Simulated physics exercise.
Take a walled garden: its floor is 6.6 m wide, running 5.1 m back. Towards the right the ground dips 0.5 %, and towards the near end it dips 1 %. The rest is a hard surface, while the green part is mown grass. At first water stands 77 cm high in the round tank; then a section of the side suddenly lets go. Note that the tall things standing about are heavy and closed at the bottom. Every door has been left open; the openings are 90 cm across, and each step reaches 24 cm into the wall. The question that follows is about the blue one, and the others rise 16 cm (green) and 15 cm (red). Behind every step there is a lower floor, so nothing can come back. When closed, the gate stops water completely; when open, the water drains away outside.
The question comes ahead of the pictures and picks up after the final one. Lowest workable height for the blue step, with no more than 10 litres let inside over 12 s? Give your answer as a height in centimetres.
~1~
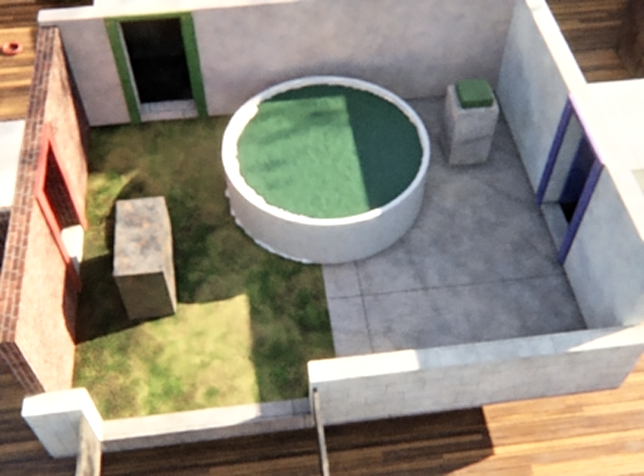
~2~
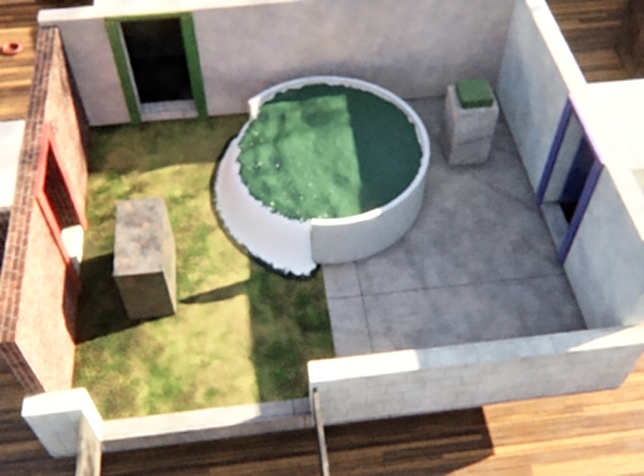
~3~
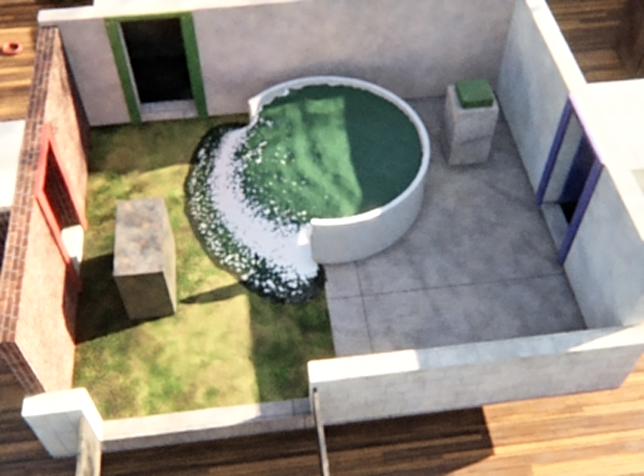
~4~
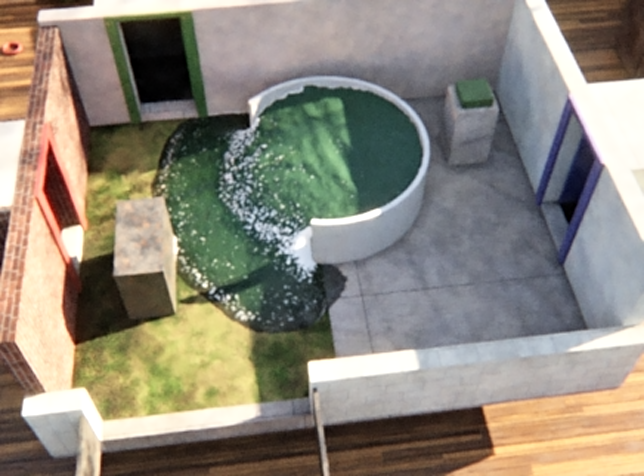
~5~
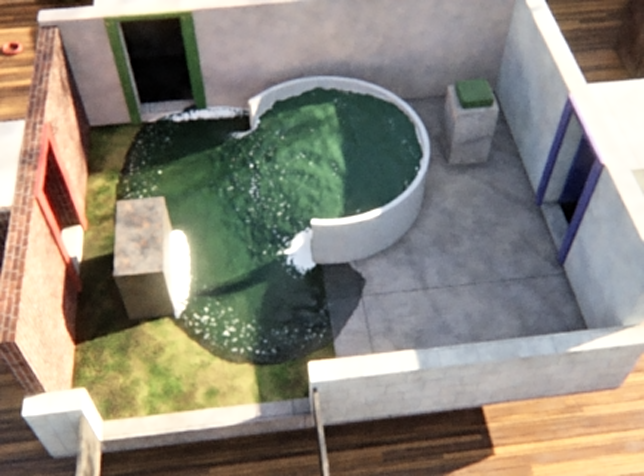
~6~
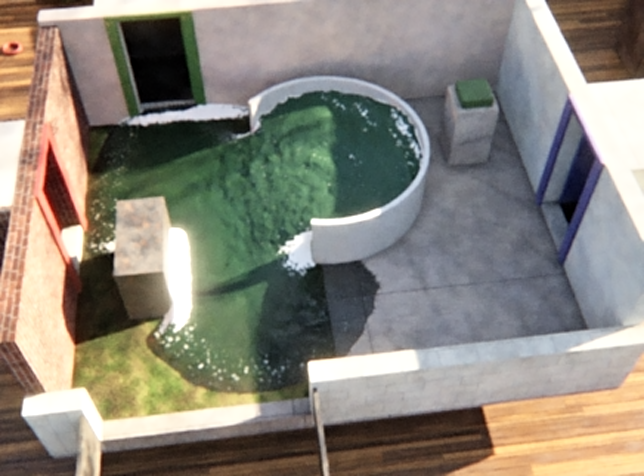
I would say 6 cm.
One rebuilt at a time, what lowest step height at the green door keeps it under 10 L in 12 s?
Door green, min height approx. 27 cm.
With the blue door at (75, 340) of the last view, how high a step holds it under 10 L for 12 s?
Roughly 10.5 cm, give or take.
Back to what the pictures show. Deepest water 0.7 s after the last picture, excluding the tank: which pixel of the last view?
At about pixel (186, 245).
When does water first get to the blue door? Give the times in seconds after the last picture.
Arrival time, blue: 5.5 seconds.
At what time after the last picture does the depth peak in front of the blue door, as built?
Near 7.5 seconds.
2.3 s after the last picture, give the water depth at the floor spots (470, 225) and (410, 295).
Near 0 cm at the first spot and 0 cm at the second.
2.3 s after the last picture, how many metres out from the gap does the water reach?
The front sits around 4.2 m out.
Then, 0.7 s after the last picture water covers 50 % of the floor, deepest (48 cm) near (186, 245); it has not reached the blue door.
Then, 2.3 s after the last picture water covers 60 % of the floor, deepest (31 cm) near (88, 169); it has not reached the blue door.
Then, 11.3 s after the last picture water covers 100 % of the floor, deepest (12 cm) near (425, 383); 7 cm at the blue door, 0 litres in over its 11 cm step.
At the blue door as built, the water peaked near 9 cm, 7.7 s after the last picture.
With a step of 5.5 cm, 14 litres would have come in within the 12 s; with 7.5 cm, 2 litres. So under 10 litres takes about 6 cm.
